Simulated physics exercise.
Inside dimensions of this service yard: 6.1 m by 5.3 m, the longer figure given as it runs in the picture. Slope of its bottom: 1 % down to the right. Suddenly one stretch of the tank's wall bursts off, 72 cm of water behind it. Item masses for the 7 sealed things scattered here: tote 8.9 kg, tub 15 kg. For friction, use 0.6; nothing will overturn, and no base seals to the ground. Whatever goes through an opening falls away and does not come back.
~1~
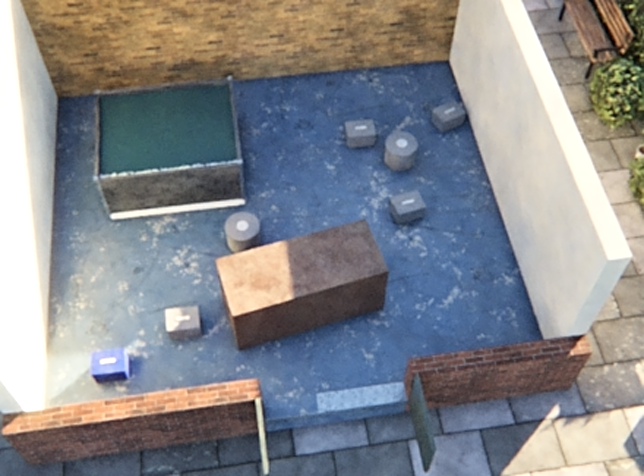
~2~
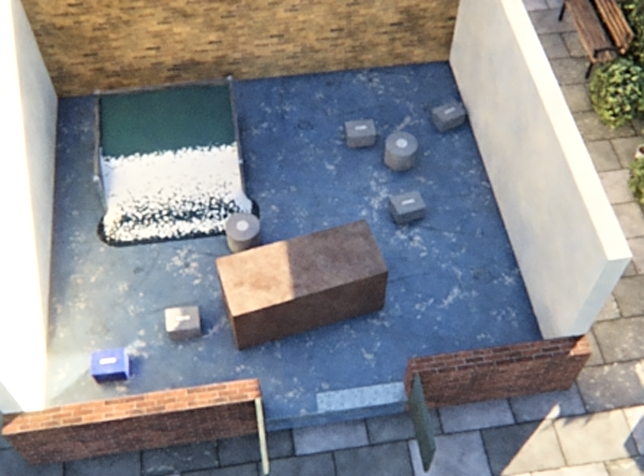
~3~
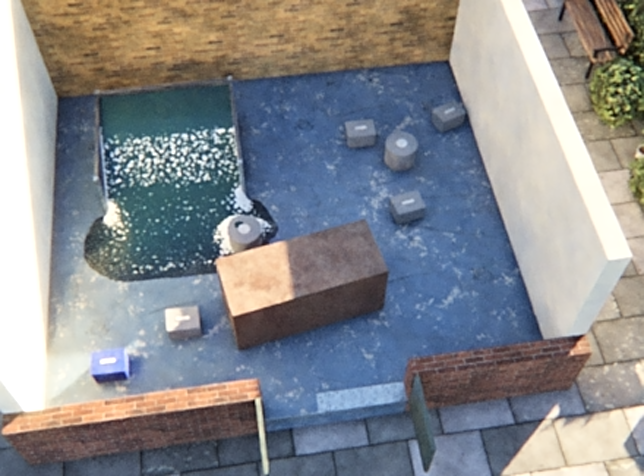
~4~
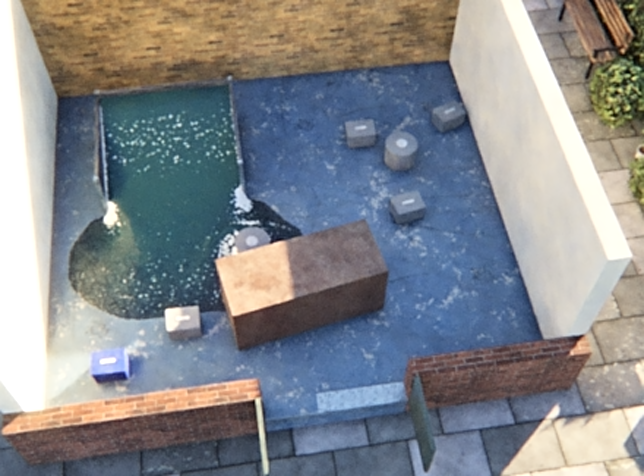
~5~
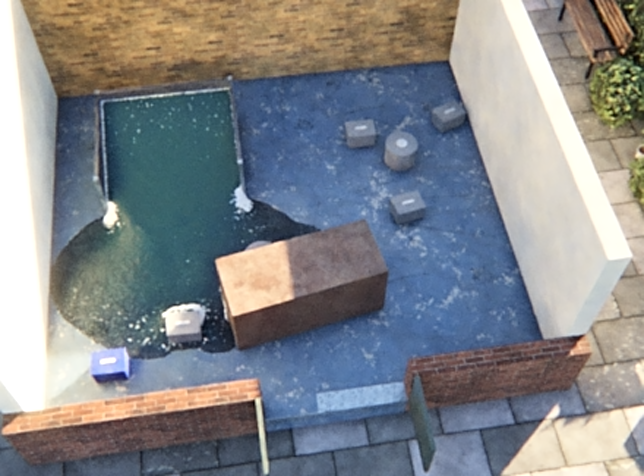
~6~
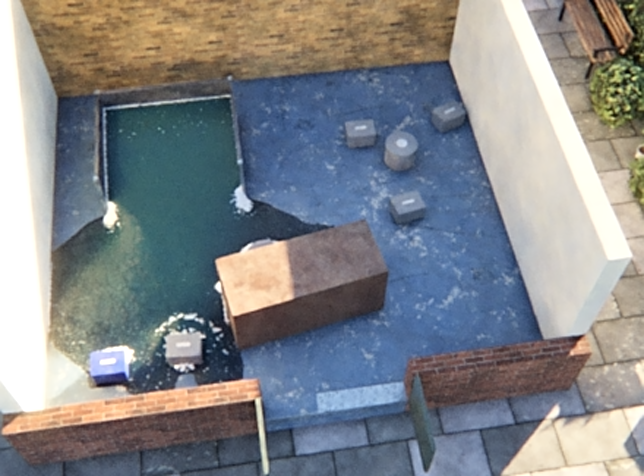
In a walled yard, water bursts from a tank's front and spreads around several blocks.
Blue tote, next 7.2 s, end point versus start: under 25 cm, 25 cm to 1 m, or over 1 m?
Movement: Big.
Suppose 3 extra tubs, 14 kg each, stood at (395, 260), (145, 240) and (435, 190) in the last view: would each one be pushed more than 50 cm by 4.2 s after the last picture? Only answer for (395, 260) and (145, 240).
Taking them in order, they come out smaller and greater.
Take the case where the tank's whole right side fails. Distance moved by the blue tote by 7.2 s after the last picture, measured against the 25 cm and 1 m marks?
In that scenario the blue tote would have stayed in place.
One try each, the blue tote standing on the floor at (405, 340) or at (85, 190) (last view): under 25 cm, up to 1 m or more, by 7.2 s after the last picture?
Taken in turn, it is carried a long way and then is carried a long way.
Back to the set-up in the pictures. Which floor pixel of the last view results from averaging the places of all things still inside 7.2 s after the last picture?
(369, 173).
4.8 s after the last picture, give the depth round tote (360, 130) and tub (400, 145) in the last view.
I'd put it at 4 cm and 8 cm respectively.
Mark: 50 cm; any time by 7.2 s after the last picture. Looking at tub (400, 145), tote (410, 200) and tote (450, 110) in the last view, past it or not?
Results in listed order: Falls short / exceeds / exceeds.
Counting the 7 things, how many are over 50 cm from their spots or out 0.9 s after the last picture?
3 of them.
Then, 0.9 s after the last picture the blue tote is near (68, 393), 0.6 m from its start, afloat; 0 of 7 are out; 2 afloat.
Then, 2.8 s after the last picture the blue tote is near (78, 332), 0.5 m from its start, afloat; 0 of 7 are out; 2 afloat.
Then, 4.8 s after the last picture the blue tote is near (97, 232), 1.9 m from its start, afloat; 0 of 7 are out; 1 afloat.
Then, 7.2 s after the last picture the blue tote is near (105, 232), 1.9 m from its start, afloat; 0 of 7 are out; 4 afloat.
